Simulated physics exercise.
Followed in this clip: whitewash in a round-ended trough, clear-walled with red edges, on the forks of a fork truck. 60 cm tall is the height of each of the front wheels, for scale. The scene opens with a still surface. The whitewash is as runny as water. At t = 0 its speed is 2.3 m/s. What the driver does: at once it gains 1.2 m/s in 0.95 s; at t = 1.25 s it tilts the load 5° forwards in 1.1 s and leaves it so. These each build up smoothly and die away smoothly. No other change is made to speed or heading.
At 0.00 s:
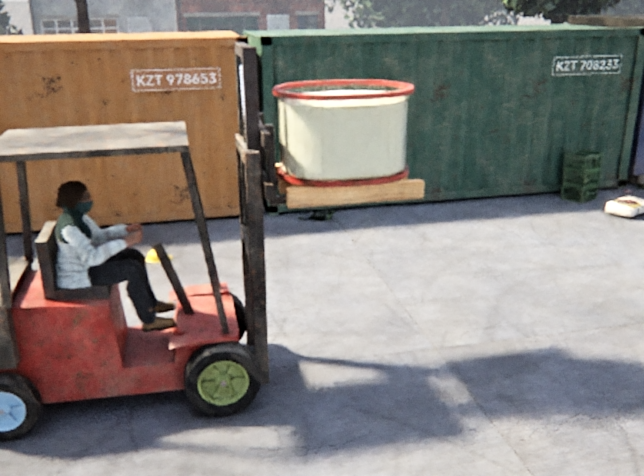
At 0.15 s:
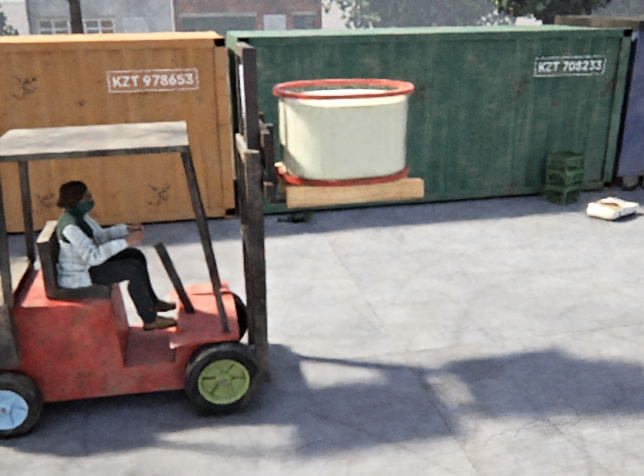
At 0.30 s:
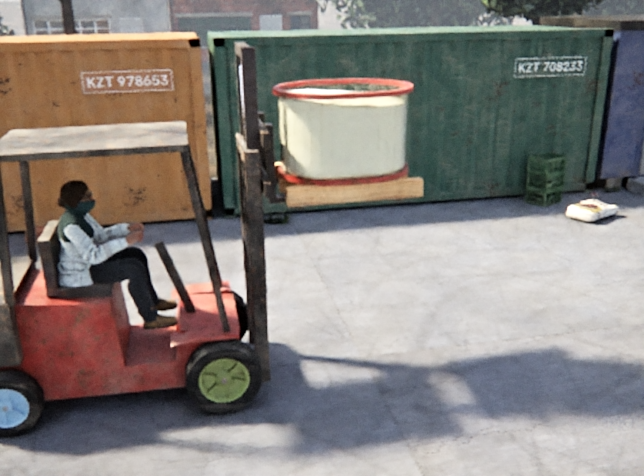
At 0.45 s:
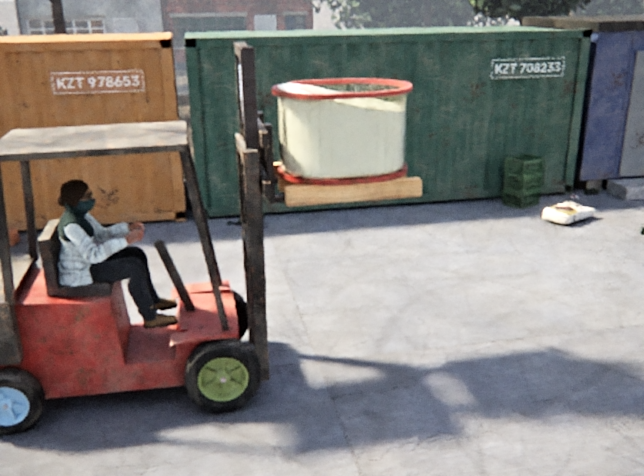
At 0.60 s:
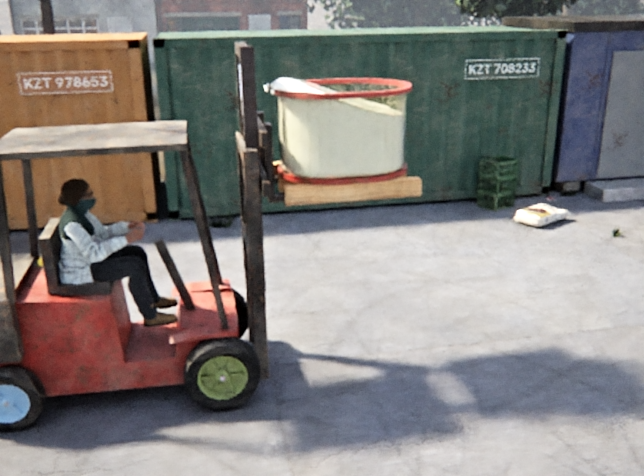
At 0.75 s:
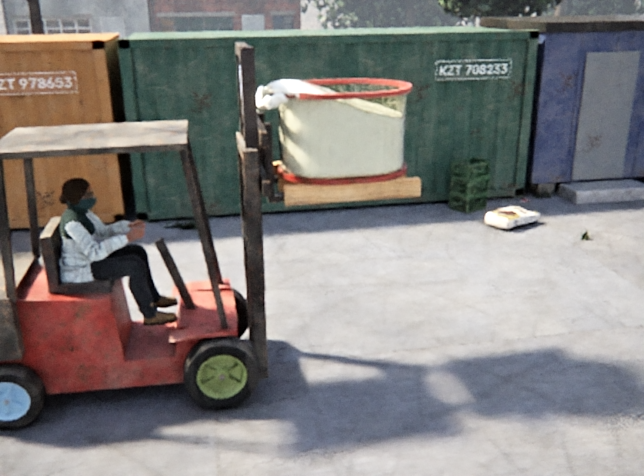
A red forklift with a seated driver in a pale jacket rolls rightward across a grey paved yard, seen from the side by a camera keeping level with it. On its raised forks, a cream-filled, red-rimmed tub rests on a wooden board, while orange, green and blue containers, a green crate and a pale sack slide leftward behind. The whitish liquid, level at first, heaps up toward the mast on the left, and a pale lip bulges over the rim there.
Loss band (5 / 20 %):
Middling.
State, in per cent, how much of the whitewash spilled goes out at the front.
About 70 percent.
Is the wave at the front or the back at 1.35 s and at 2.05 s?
Towards the fore end first, then towards the aft end.
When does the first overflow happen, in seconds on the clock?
At roughly 0.9 s.
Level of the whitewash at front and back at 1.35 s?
About 68 cm at the front, 42 cm at the back.
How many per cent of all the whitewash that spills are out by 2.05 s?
30 %.
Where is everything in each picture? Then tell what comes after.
In the first frame, the whitewash reaches (397, 99) at the front end; it reaches (300, 103) at the back end; no slope yet; the front is on the right, levels are read along the near wall; a wheel hub at (224, 386).
In the second frame, the whitewash reaches (396, 98) at the front end; it reaches (300, 102) at the back end; no slope yet.
In the third frame, the whitewash reaches (396, 101) at the front end; it reaches (300, 99) at the back end; it is heaped 4° towards the back.
In the fourth frame, the whitewash reaches (394, 110) at the front end; it reaches (298, 88) at the back end; it is heaped 15° towards the back.
In the fifth frame, the whitewash reaches (394, 114) at the front end; it reaches (298, 82) at the back end; it is heaped 20° towards the back.
In the sixth frame, the whitewash reaches (394, 115) at the front end; it reaches (298, 84) at the back end; it is heaped 19° towards the back; a wheel hub at (222, 380).
After 1.35 s it stands 43 cm high behind and 68 cm in front; 2 per cent has gone over the back.
After 2.05 s it stands 58 cm high behind and 53 cm in front; 2 per cent has gone over the back.
After 2.85 s it stands 63 cm high behind and 47 cm in front; 5 per cent has gone over the front and the back.
After 5.34 s 7 per cent has gone mostly over the front, some over the back, 28 of 381 litres.
